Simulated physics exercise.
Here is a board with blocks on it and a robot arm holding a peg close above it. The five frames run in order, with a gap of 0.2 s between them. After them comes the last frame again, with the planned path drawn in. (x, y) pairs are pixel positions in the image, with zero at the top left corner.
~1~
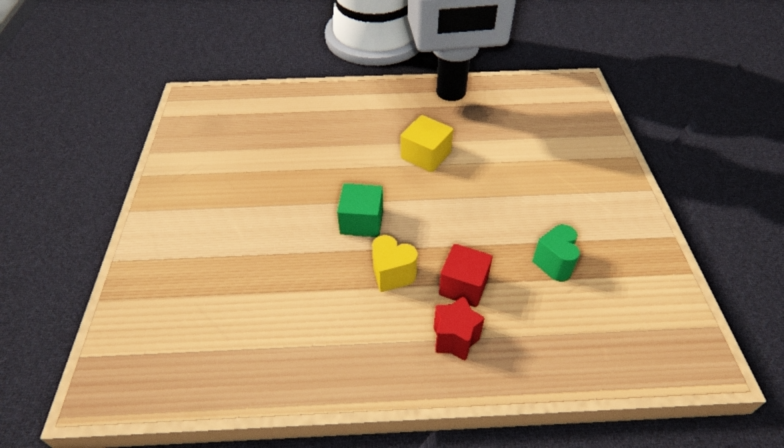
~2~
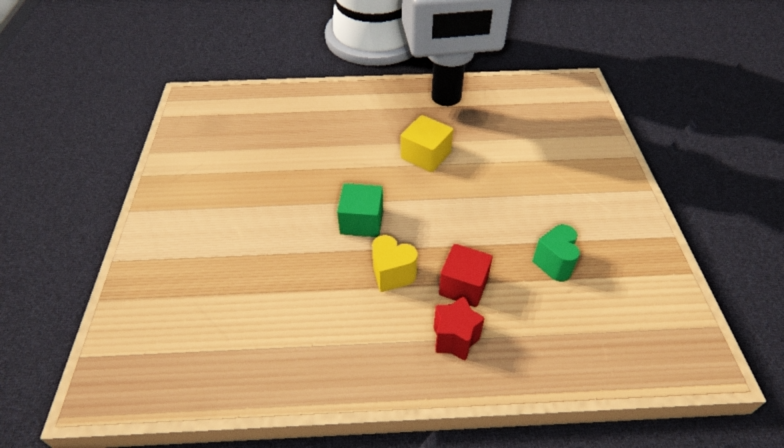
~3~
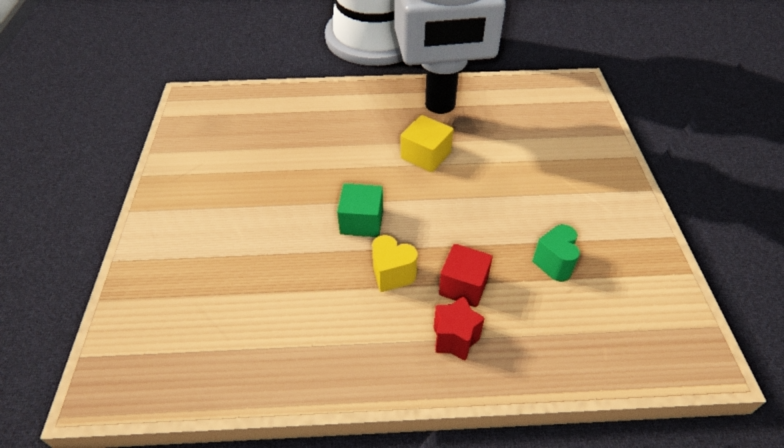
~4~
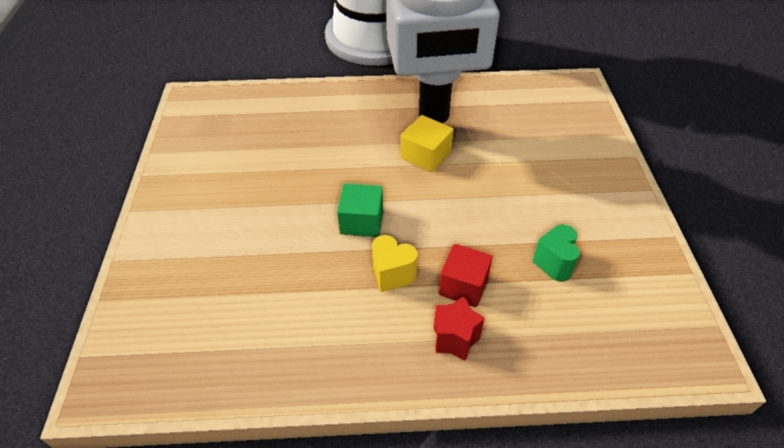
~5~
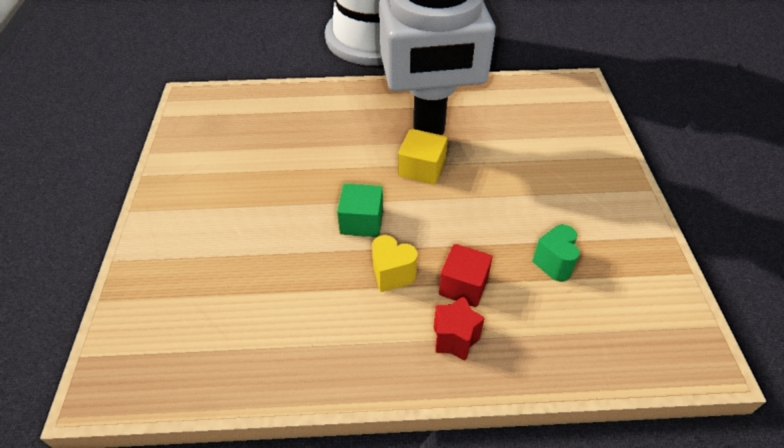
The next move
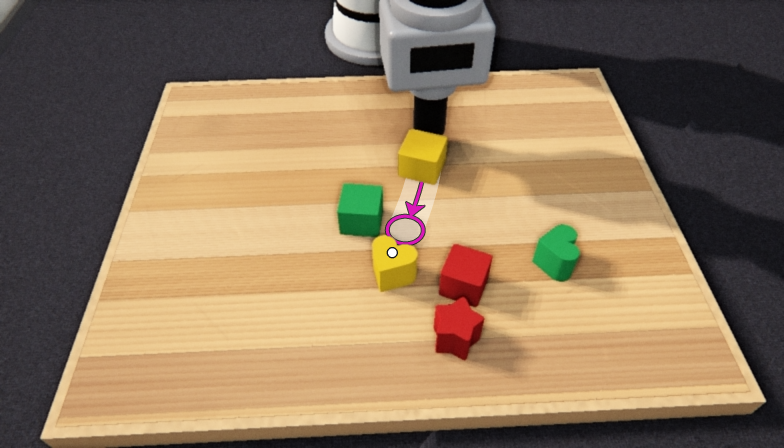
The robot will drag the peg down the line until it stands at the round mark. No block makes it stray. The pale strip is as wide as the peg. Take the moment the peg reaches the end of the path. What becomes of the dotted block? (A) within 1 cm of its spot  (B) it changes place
I'll go with B - it changes place.
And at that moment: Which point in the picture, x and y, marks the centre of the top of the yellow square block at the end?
In the picture, that point is around (402, 239).
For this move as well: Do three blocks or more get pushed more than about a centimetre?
I'd say no.
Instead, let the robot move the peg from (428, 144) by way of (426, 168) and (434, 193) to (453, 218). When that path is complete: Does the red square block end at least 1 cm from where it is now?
No, it doesn't check out.
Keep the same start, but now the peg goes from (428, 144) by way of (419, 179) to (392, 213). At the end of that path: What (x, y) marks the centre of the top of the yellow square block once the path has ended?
It is at (407, 219).
Path on the board, from (428, 144) via (421, 185), ending at (405, 230); the dot is on the yellow heart-shaped block.
On the path given first. One third of the way, peg at (425, 156); yellow square block at (419, 174).
Two thirds of the way, peg at (417, 185); yellow square block at (414, 206).
At the end, peg at (406, 216); green square block in place; yellow heart-shaped block at (388, 271), turned 20° anticlockwise; yellow square block at (402, 239).
